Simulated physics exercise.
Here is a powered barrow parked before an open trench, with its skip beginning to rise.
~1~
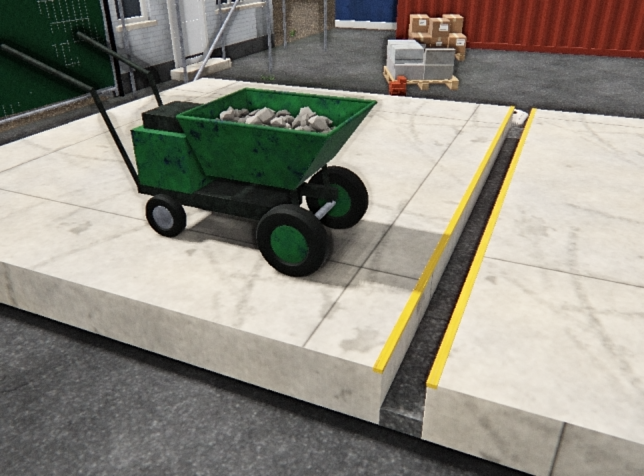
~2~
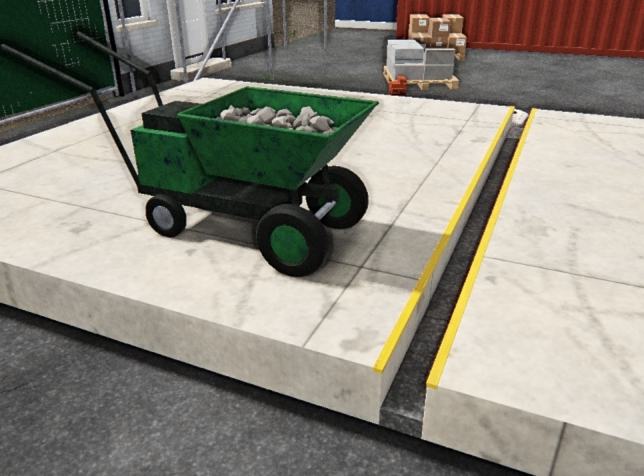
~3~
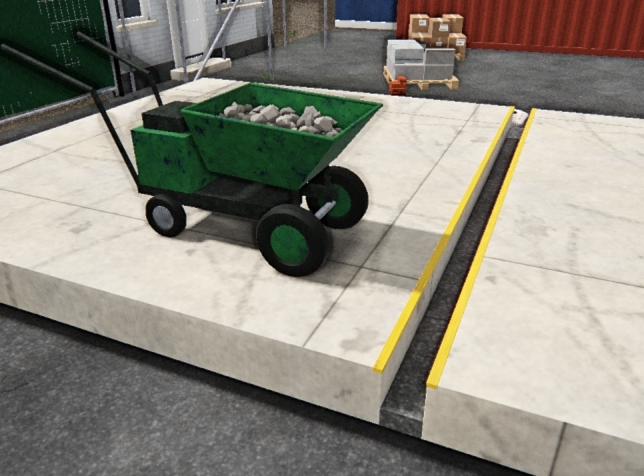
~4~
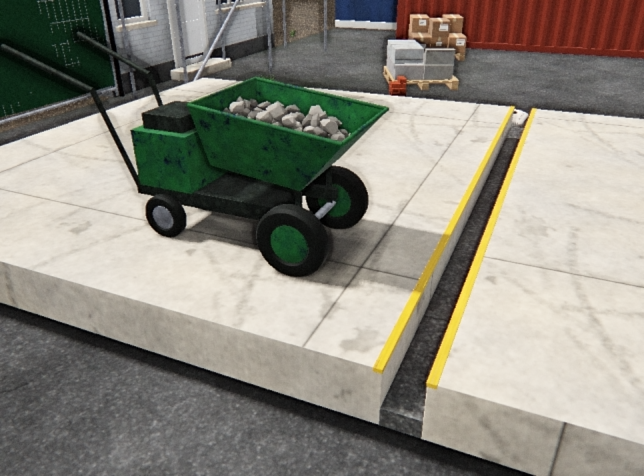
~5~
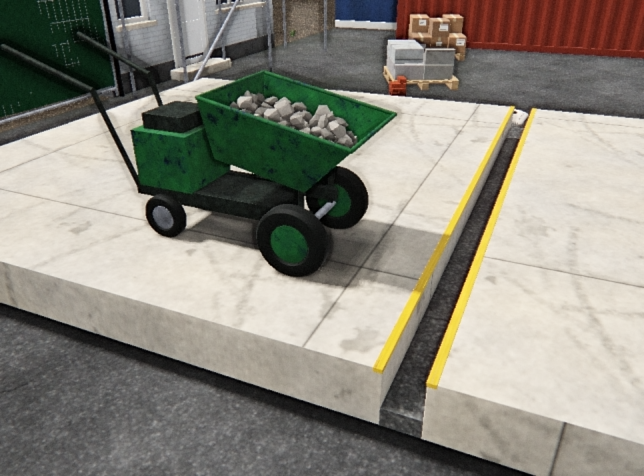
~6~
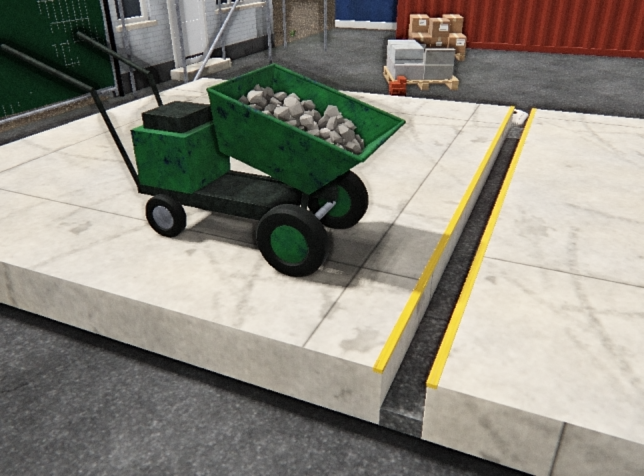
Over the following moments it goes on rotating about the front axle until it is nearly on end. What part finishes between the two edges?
Inside: The greater amount.
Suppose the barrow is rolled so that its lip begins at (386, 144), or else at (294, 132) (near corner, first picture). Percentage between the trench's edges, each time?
You'd see around 0 per cent the first time and around 50 per cent the second.
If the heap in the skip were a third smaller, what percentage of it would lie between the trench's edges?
It would be around 80 per cent.
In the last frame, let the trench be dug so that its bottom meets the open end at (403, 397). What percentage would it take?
Something close to 50 per cent.
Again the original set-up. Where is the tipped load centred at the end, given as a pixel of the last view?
Resting centre, last frame: Roughly (451, 284).
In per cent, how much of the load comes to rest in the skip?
Near 10 %.
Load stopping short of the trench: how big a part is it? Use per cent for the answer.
Roughly 5 per cent of the load.
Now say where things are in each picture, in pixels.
In the first picture, lip of the skip at (328, 136), level; top of the load at (267, 128), broken stones; first edge of the trench at (398, 328); far edge at (448, 341), the trench under half as wide as the skip, and about as deep as wide.
In the second picture, lip of the skip at (330, 137), level; top of the load at (268, 127).
In the third picture, lip of the skip at (334, 140), tipped barely; top of the load at (272, 120).
In the fourth picture, lip of the skip at (342, 145), tipped a little; top of the load at (261, 118).
In the fifth picture, lip of the skip at (351, 151), tipped a little; top of the load at (268, 114).
In the sixth picture, lip of the skip at (362, 160), tipped clearly; top of the load at (257, 111); first edge of the trench at (398, 328); far edge at (448, 341).
Soon after the last picture, skip tipped steeply; all in the skip.
A little later, skip tipped steeply; most in the skip; a small part in or heaped over the trench; a stray few beyond it; a stray few falling.
Later still, skip tipped right over; about a quarter in the skip; a stray few short of the trench; about two thirds in or heaped over the trench; about a quarter beyond it.
At rest, skip tipped right over; a small part in the skip; a small part short of the trench; about two thirds in or heaped over the trench; about a quarter beyond it.
